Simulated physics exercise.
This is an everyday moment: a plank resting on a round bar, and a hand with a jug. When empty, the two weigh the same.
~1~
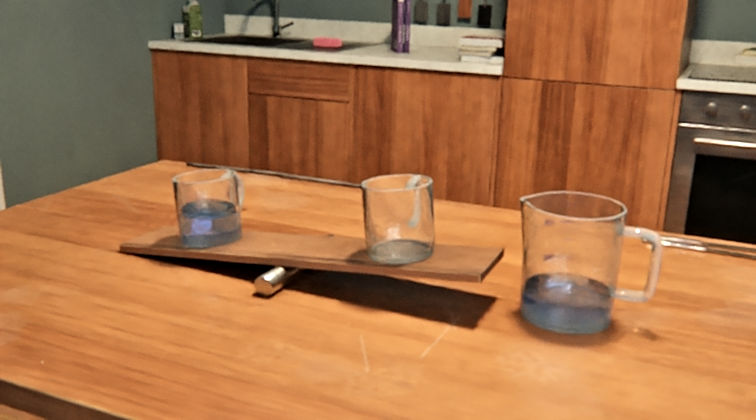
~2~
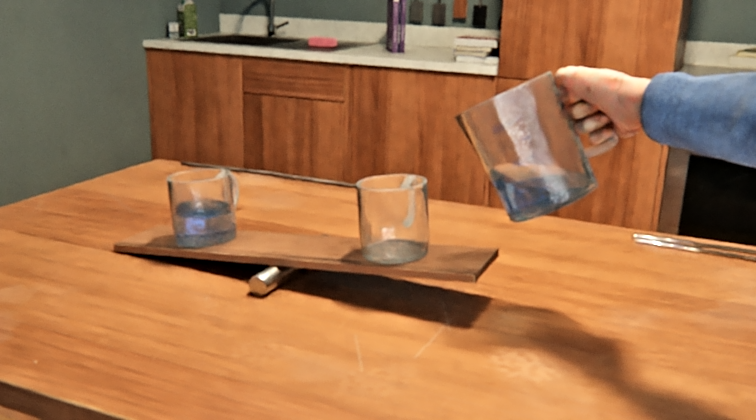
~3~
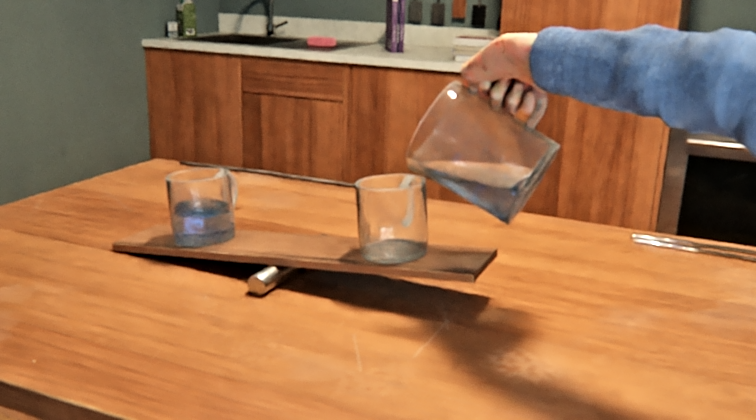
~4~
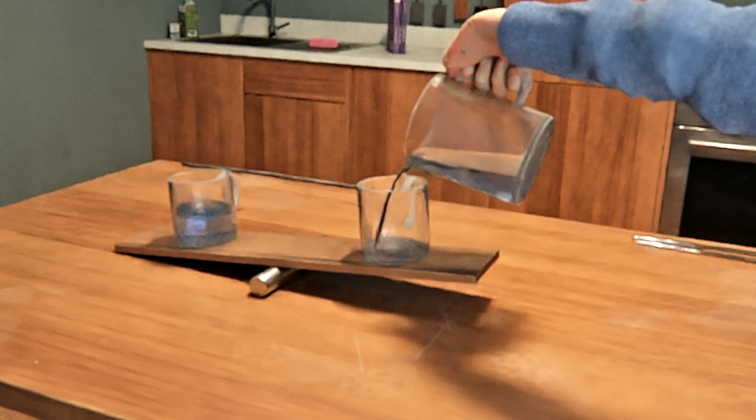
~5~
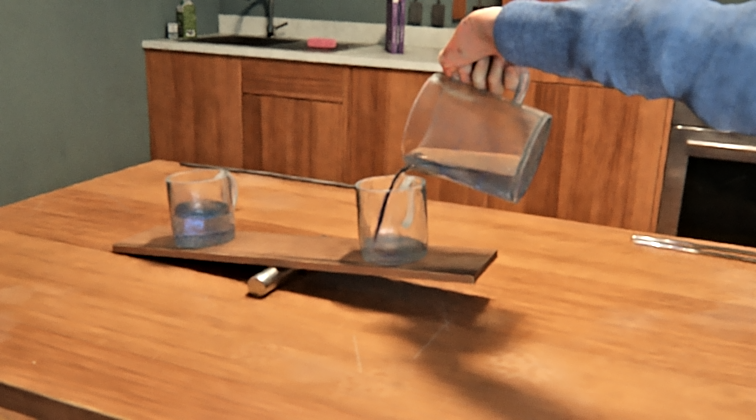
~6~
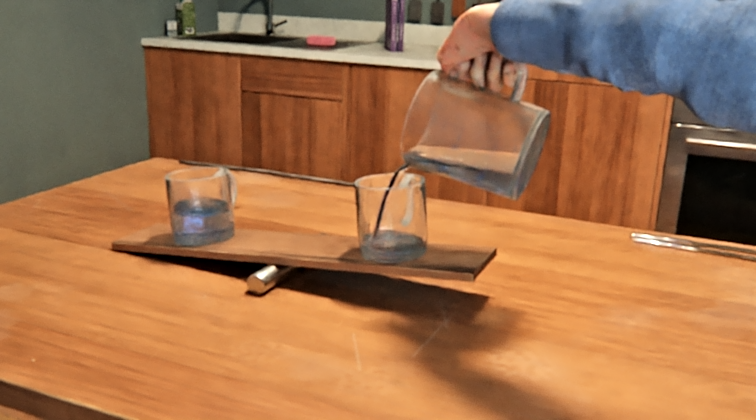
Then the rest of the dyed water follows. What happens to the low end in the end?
It rises.
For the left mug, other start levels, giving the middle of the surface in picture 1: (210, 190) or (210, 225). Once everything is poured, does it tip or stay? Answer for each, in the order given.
First stays put, then tilts over.
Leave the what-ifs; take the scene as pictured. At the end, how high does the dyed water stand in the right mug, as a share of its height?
About 55%.
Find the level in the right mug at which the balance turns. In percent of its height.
Result: Some 35 per cent.
Next, the right mug is about a third full; the plank leans as before.
After that, the right mug is about half full; the plank has swung over, and that end is down.
Finally, the right mug is about half full; the plank has swung over, and that end is down.
